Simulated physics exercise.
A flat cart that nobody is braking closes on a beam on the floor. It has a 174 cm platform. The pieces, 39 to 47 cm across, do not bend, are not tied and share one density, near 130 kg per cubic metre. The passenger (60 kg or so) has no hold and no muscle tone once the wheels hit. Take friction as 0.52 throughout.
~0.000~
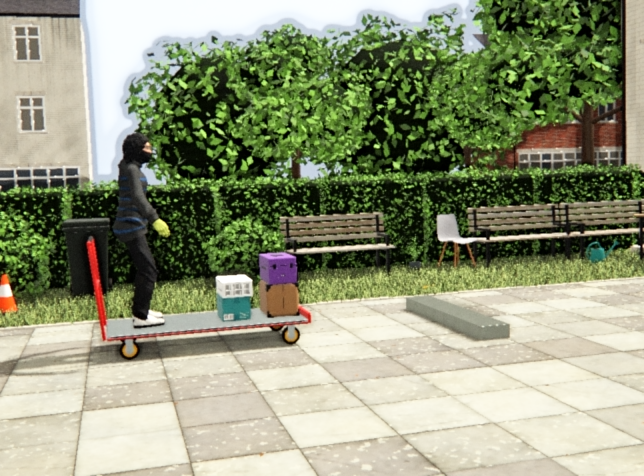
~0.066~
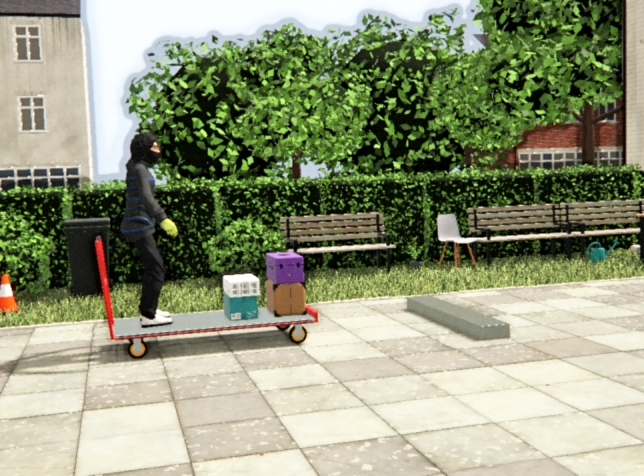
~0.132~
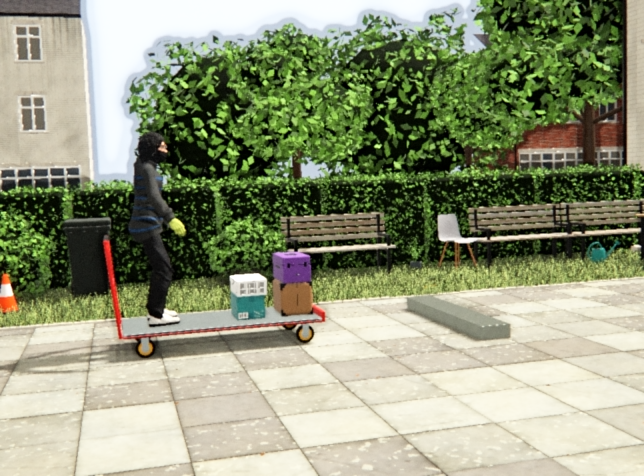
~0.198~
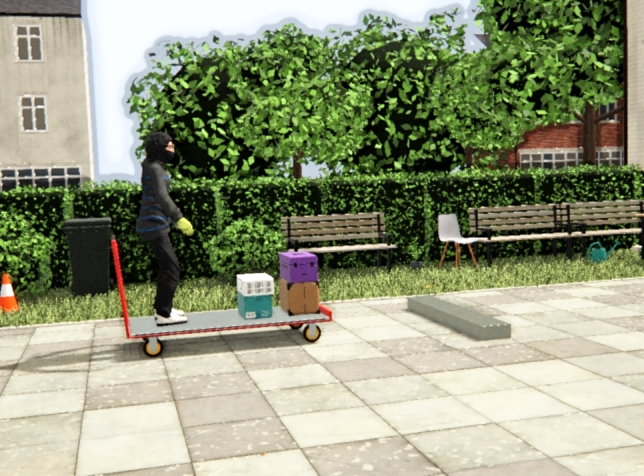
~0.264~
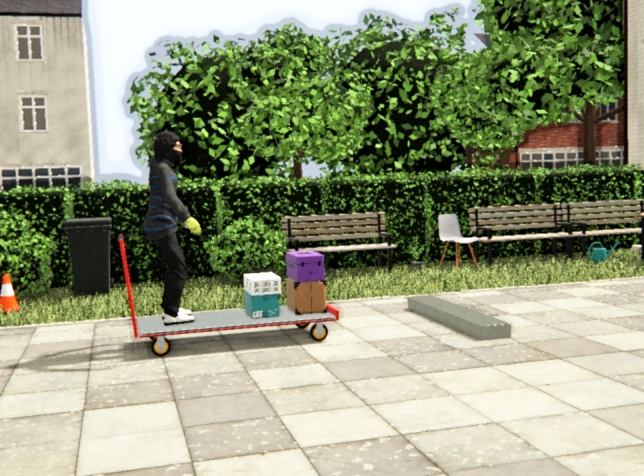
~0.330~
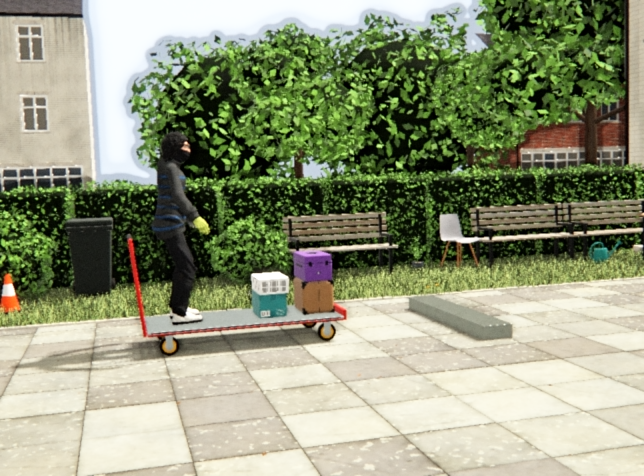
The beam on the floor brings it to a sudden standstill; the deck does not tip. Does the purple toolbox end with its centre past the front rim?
The purple toolbox stays aboard.
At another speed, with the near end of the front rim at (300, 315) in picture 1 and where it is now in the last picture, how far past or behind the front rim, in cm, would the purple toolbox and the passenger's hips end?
Then purple 40 past, hips 120 behind.
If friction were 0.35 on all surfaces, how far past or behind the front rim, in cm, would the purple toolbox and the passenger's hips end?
Then purple 10 behind, hips 120 behind.
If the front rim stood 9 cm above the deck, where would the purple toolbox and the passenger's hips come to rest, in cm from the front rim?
Then purple 10 behind, hips 120 behind.
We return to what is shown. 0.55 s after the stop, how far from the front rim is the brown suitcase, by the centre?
About 20 cm behind the rim.
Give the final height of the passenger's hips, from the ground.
Some 55 cm up.
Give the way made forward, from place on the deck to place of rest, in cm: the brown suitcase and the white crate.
About: Brown 0, white 10.
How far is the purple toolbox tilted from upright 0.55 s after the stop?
It is tilted some 0°.
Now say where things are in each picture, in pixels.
Purple toolbox (278, 268), hips (131, 228), rim corner (310, 319); 0 cm covered, 151 to go, in the first picture.
Purple toolbox (284, 268), hips (138, 227), rim corner (317, 318); 6 cm covered, 145 to go, in the second picture.
Purple toolbox (291, 267), hips (146, 227), rim corner (324, 318); 12 cm covered, 139 to go, in the third picture.
Purple toolbox (298, 267), hips (154, 226), rim corner (331, 317); 19 cm covered, 133 to go, in the fourth picture.
Purple toolbox (305, 266), hips (161, 226), rim corner (338, 316); 25 cm covered, 126 to go, in the fifth picture.
Purple toolbox (312, 266), hips (169, 225), rim corner (345, 316); 31 cm covered, 120 to go. Speed about 0.9 m/s, in the sixth picture.
After 1.61 s the deck stops.
After 1.86 s the purple toolbox is 11 cm behind the rim, tilted 0°, near (439, 257) in the last picture's view.
After 2.16 s the purple toolbox is 11 cm behind the rim, tilted 0°, near (439, 257) in the last picture's view.
After 2.61 s the purple toolbox is 11 cm behind the rim, tilted 0°, near (439, 257) in the last picture's view.
At rest, 3.5 s, nothing is past the rim; behind it, brown suitcase, white crate, purple toolbox, teal carton and the passenger's hips.
